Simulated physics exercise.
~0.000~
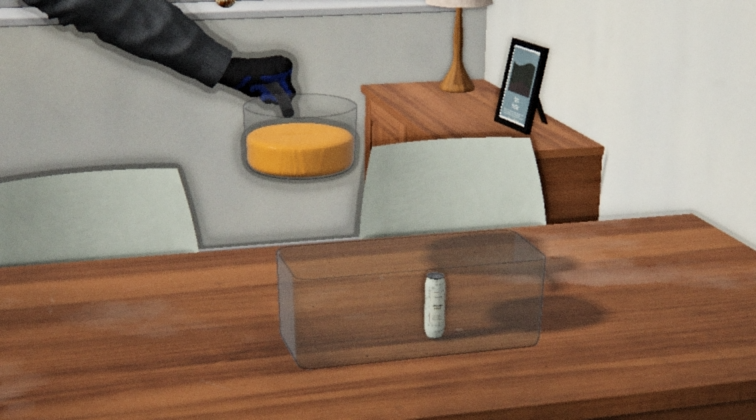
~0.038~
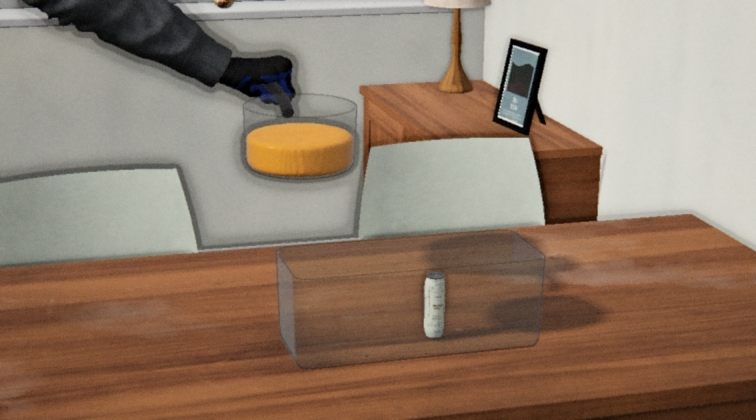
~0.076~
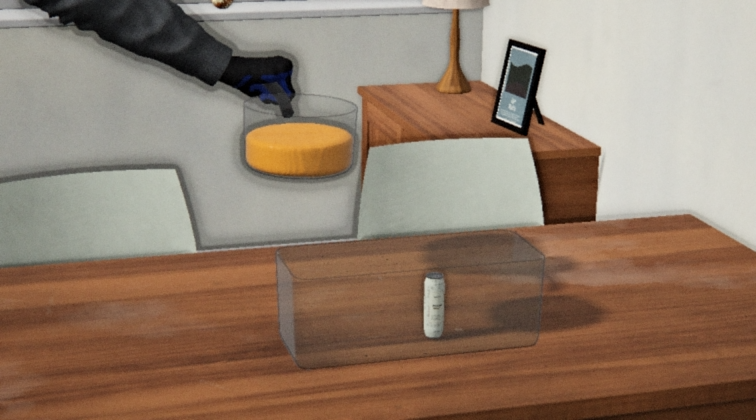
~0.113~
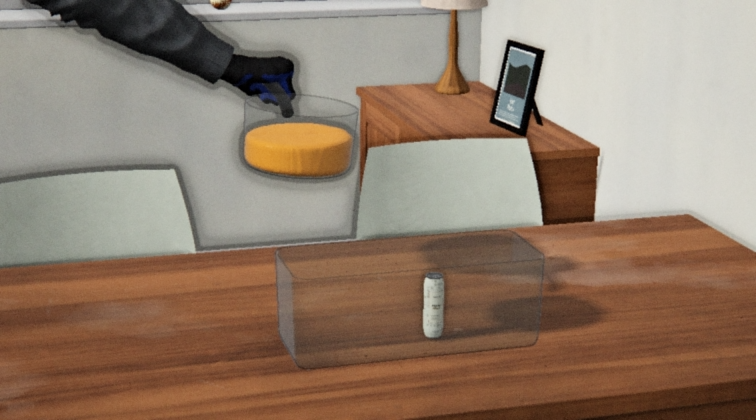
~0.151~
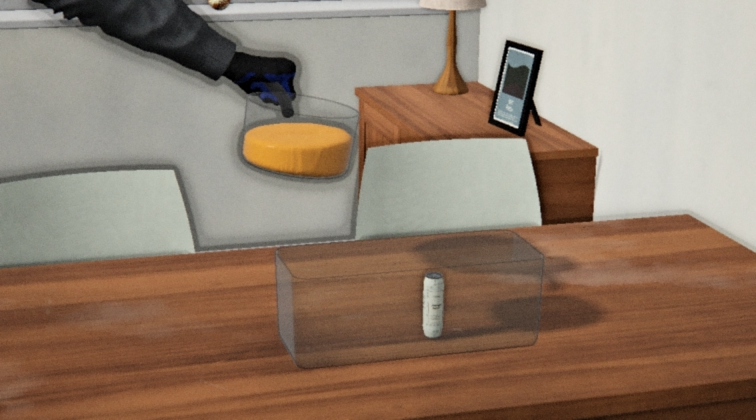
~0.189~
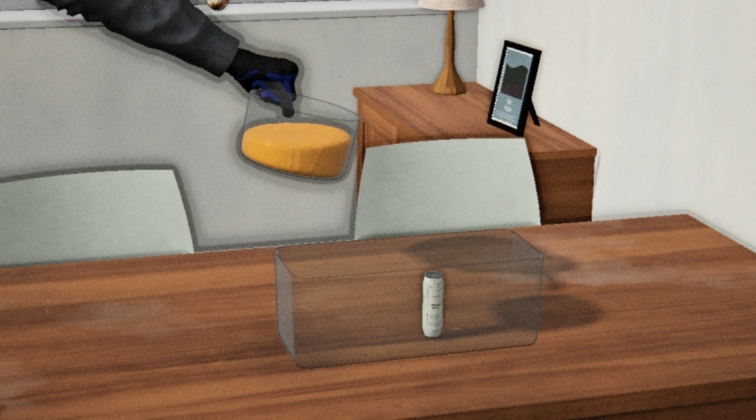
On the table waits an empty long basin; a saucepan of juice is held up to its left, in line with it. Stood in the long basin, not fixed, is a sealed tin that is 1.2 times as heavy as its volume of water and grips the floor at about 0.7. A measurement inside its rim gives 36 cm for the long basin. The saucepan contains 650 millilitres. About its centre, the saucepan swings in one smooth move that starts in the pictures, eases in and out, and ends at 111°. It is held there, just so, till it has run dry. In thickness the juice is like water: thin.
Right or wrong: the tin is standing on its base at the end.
Right, it is standing.
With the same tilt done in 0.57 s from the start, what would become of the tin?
The tin stays on its base.
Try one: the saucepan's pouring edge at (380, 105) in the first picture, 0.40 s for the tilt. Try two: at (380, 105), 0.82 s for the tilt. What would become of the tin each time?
The tin overturns the first time and overturns the second time.
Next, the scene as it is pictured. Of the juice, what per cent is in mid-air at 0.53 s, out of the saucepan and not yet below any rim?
Around 36 in a hundred.
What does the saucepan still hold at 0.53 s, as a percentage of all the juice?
Roughly 62 per cent.
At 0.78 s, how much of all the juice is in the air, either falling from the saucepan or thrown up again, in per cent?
Around 16 percent of the liquid.
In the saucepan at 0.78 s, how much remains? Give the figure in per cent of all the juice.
About 12 % is still there.
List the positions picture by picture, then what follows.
Tilt 0°; pouring edge (354, 104); surface from (247, 138) to (351, 132); the long basin's rim runs from (285, 265) to (530, 245); the tin's top is at (436, 278), in the first picture.
Tilt 1°; pouring edge (354, 104); surface from (247, 138) to (350, 132), in the second picture.
Tilt 2°; pouring edge (355, 106); surface from (246, 137) to (349, 132), in the third picture.
Tilt 5°; pouring edge (355, 109); surface from (246, 136) to (349, 132), in the fourth picture.
Tilt 9°; pouring edge (357, 112); surface from (245, 136) to (349, 132), in the fifth picture.
Tilt 14°; pouring edge (358, 117); surface from (245, 136) to (349, 132), in the sixth picture.
Then, 0.53 s in, the tilt is 80° and 63 per cent is still to pour; the tin stands where it began.
Then, 0.78 s in, the tilt is 110° and 12 per cent is still to pour; the tin stands where it began.
Then, 1.04 s in, the tilt is 111° and 0 per cent is still to pour; the tin stands where it began.
Then, 1.32 s in, the tilt is 111° and 0 per cent is still to pour; the tin stands where it began.
Finally, the tin stands where it began.
